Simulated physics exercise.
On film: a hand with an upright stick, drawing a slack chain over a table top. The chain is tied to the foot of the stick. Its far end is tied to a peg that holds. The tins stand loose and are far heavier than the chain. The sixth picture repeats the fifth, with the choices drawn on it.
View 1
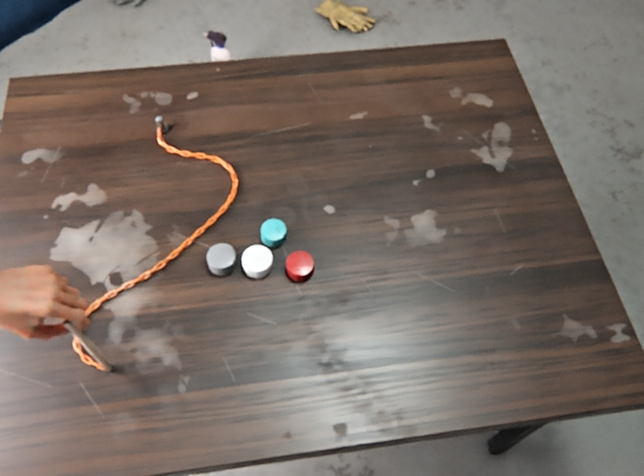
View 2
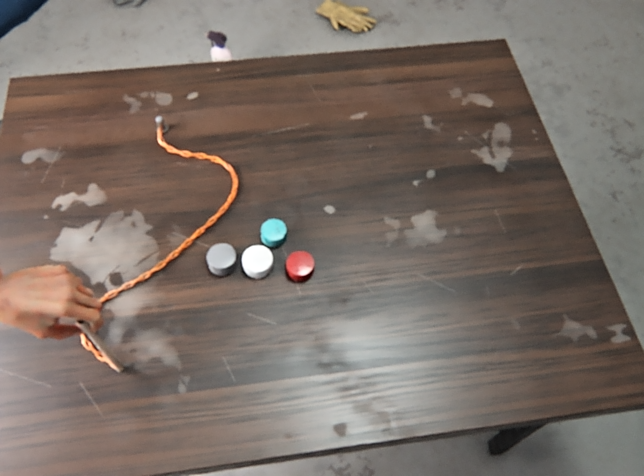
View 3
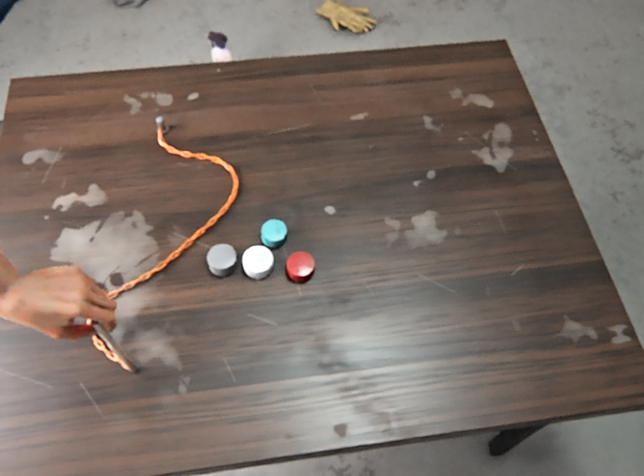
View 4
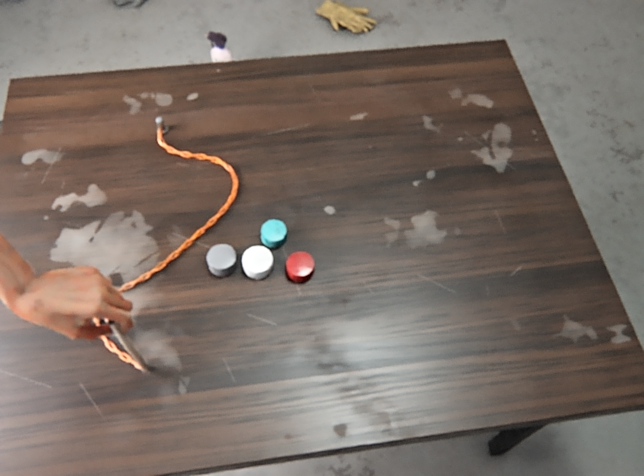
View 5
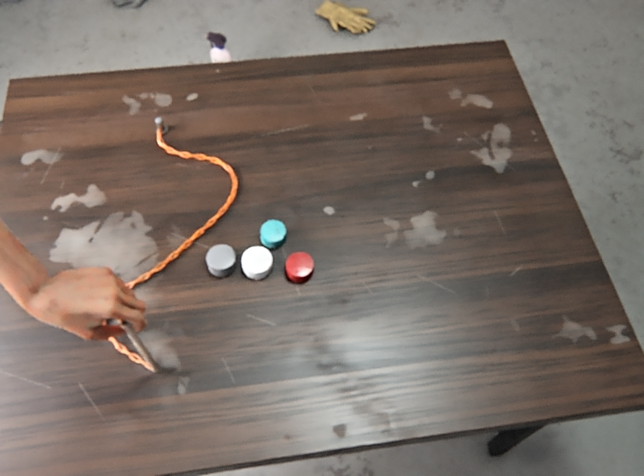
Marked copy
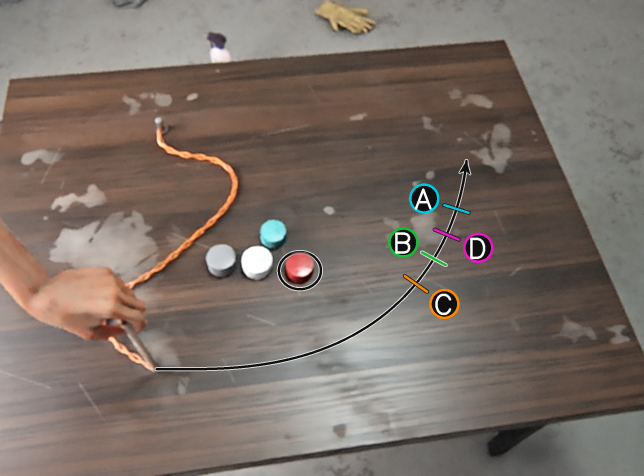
A hand slides the end of an orange cord rightward across a dark table top.
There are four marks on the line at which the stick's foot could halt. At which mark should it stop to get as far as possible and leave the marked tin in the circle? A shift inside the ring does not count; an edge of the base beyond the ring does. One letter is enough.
At B, and not beyond.
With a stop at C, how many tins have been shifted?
The count is none.
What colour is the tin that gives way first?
Grey.
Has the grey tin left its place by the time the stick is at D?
Yes.
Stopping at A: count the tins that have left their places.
Four.
On the marked copy, A at (456, 209); B at (434, 259); C at (416, 284); D at (447, 235); the ring at (300, 270); the route from (156, 369) via (387, 313) to (467, 161).
Following B. Soon after the start, foot of the stick (274, 363); red tin (300, 267).
Later, foot of the stick (377, 321); red tin (300, 267).
In the end, foot of the stick (434, 259); grey tin (237, 246); red tin (300, 267); the red tin is still in its ring.
As for the rest, A drags the ringed tin to (309, 234); C is safe but short; D drags the ringed tin to (302, 247).
